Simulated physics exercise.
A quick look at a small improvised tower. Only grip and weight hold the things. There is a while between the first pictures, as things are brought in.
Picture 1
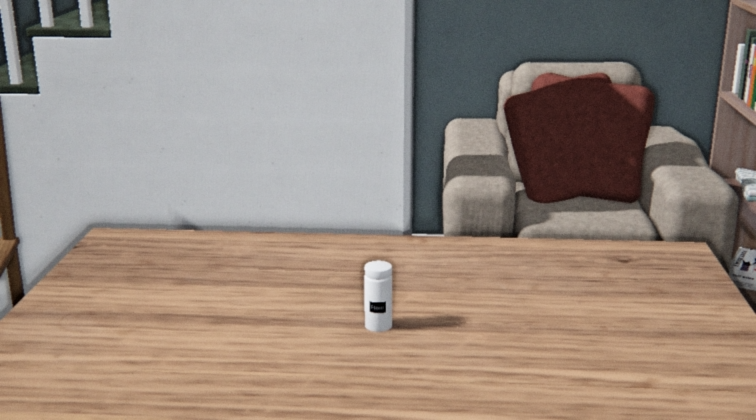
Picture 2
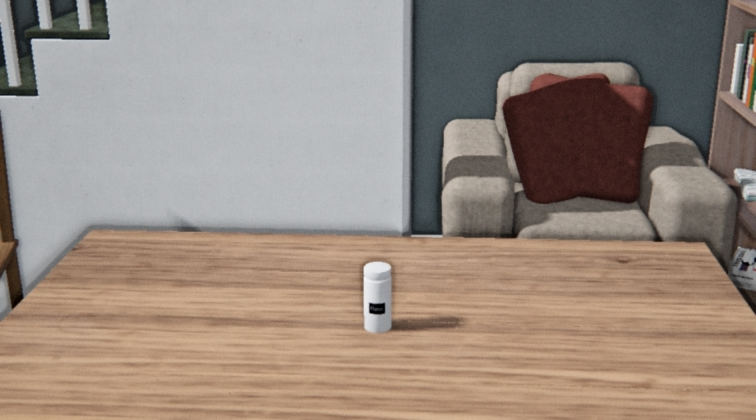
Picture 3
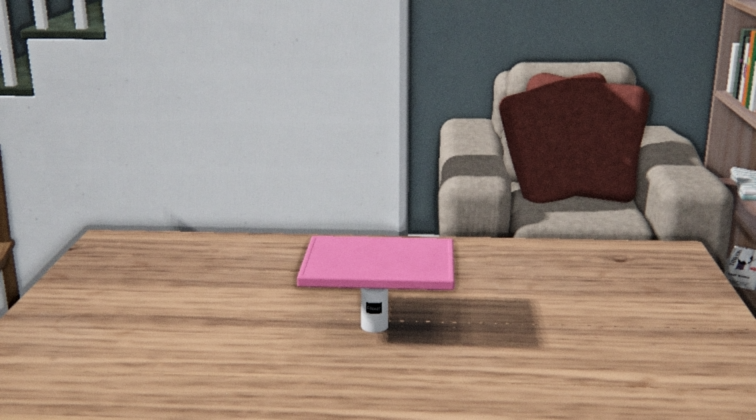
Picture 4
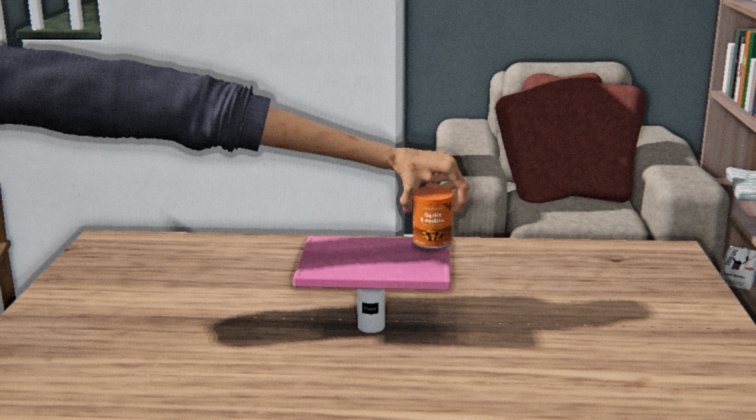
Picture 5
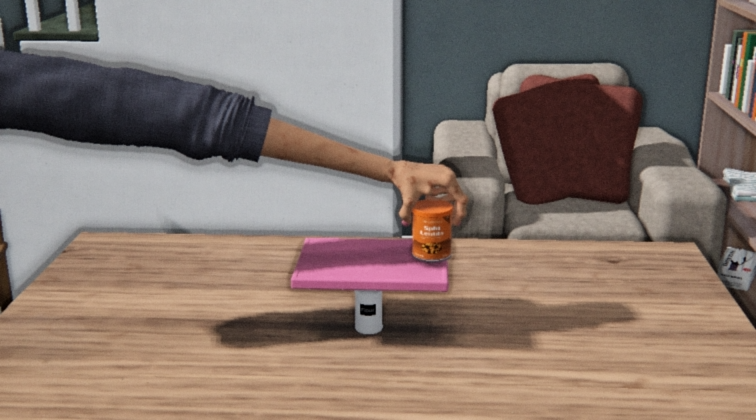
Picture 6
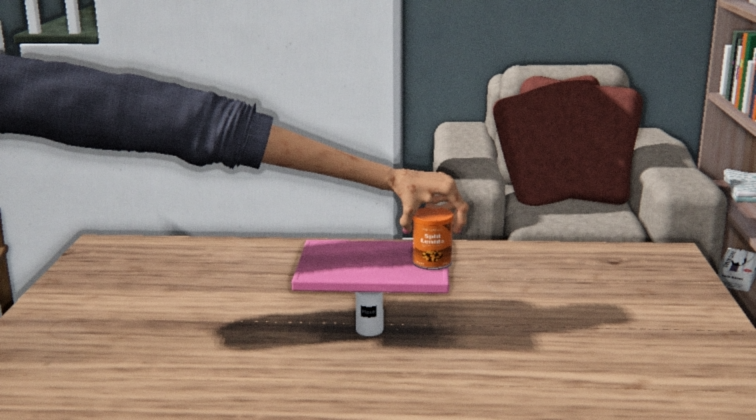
On a wooden table in a living room, a small white container stands alone, then a flat pink lid appears balanced on top of it. A hand reaches in from the left and lowers an orange tin onto the lid's right side.
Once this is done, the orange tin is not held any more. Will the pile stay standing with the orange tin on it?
I expect the stack to come down, at least in part.
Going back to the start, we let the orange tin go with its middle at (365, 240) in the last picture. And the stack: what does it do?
What happens next is that it remains standing.
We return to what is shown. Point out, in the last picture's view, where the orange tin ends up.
The object winds up at approximately (471, 310).
Then, 0.40 s after the last picture, orange tin now fallen; pink lid tipped 74° from how it was.
Then, 0.60 s after the last picture, pink lid on its side.
Then, 1.20 s after the last picture, pink lid now fallen.
At rest, fallen, pink lid and orange tin; white shaker in place. Seen from the same camera at the end, orange tin near (471, 310). The stack gives way.
